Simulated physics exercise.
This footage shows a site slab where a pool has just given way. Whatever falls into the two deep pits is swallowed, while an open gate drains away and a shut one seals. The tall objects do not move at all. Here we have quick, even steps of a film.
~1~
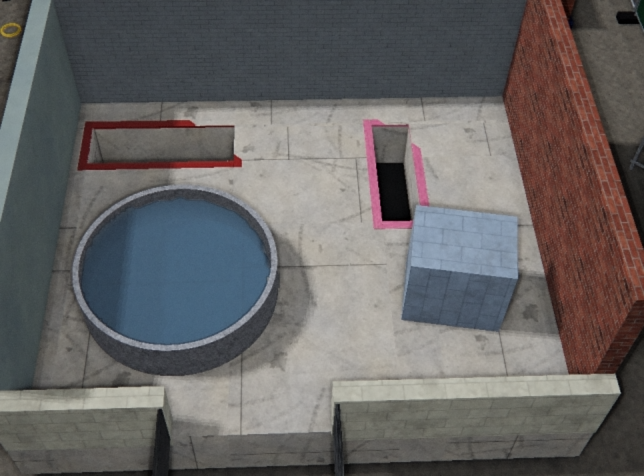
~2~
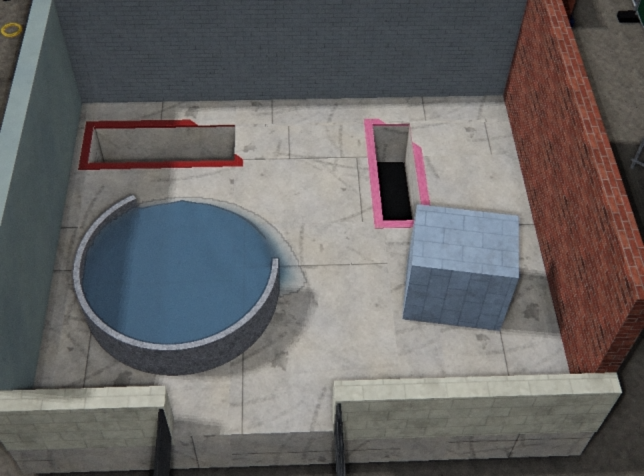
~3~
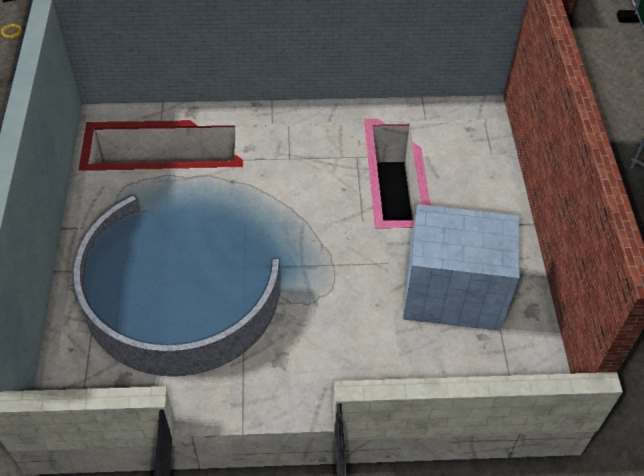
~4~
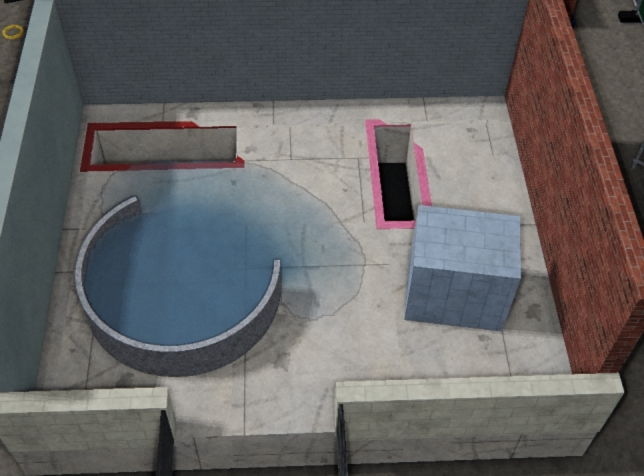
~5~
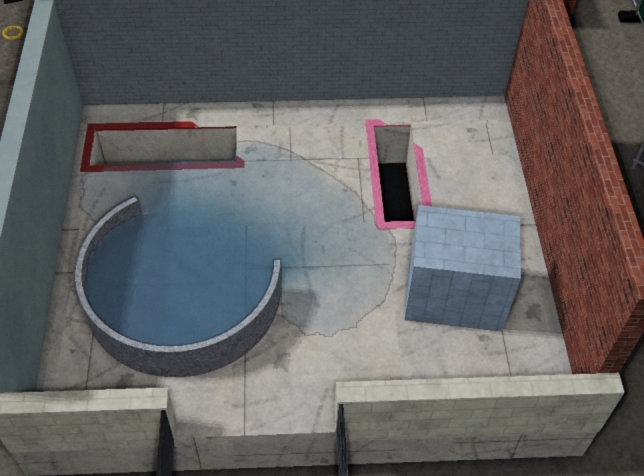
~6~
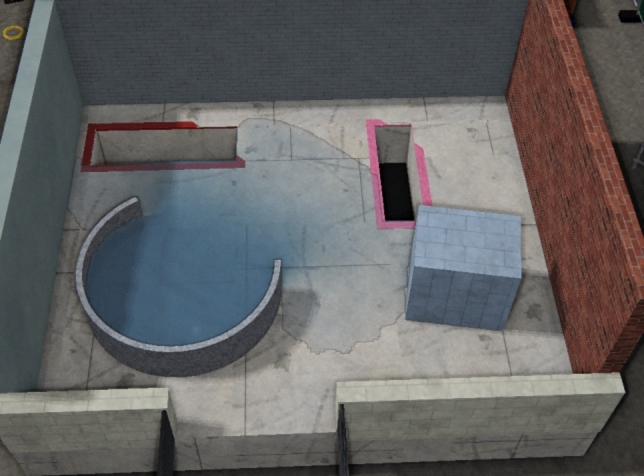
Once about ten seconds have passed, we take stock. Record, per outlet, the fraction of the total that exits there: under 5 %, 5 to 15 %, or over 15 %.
Log: Gate - under 5 %; red pit - over 15 %; pink pit - over 15 %.
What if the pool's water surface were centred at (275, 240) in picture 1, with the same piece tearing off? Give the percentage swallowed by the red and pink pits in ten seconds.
Within ten seconds the red pit collects 25 percent of the total and the pink pit 55 percent.
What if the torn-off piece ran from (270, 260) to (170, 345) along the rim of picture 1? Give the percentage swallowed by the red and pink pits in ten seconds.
Red 2 %, pink 12 %.
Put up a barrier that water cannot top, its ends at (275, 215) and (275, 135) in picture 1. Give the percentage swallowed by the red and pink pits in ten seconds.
Shares in percent - red: 55; pink: 25.
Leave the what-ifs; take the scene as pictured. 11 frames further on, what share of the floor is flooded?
Estimate: Near 50 %.
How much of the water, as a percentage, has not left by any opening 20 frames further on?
About 54 per cent.
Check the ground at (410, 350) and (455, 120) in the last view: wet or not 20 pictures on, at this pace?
As listed: Unwetted; swamped.
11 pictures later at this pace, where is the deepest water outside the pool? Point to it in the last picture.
Near (304, 111).
A moment on, water covers 40 % of the floor; the gate 0 %, the red pit 11 %, the pink pit 4 %.
Next, water covers 50 % of the floor; the gate 0 %, the red pit 18 %, the pink pit 10 %.
Then, water covers 55 % of the floor; the gate 0 %, the red pit 26 %, the pink pit 19 %.
Later, water covers 65 % of the floor; the gate 0 %, the red pit 34 %, the pink pit 30 %.
In the end, water covers 70 % of the floor; the gate 1 %, the red pit 39 %, the pink pit 36 %.
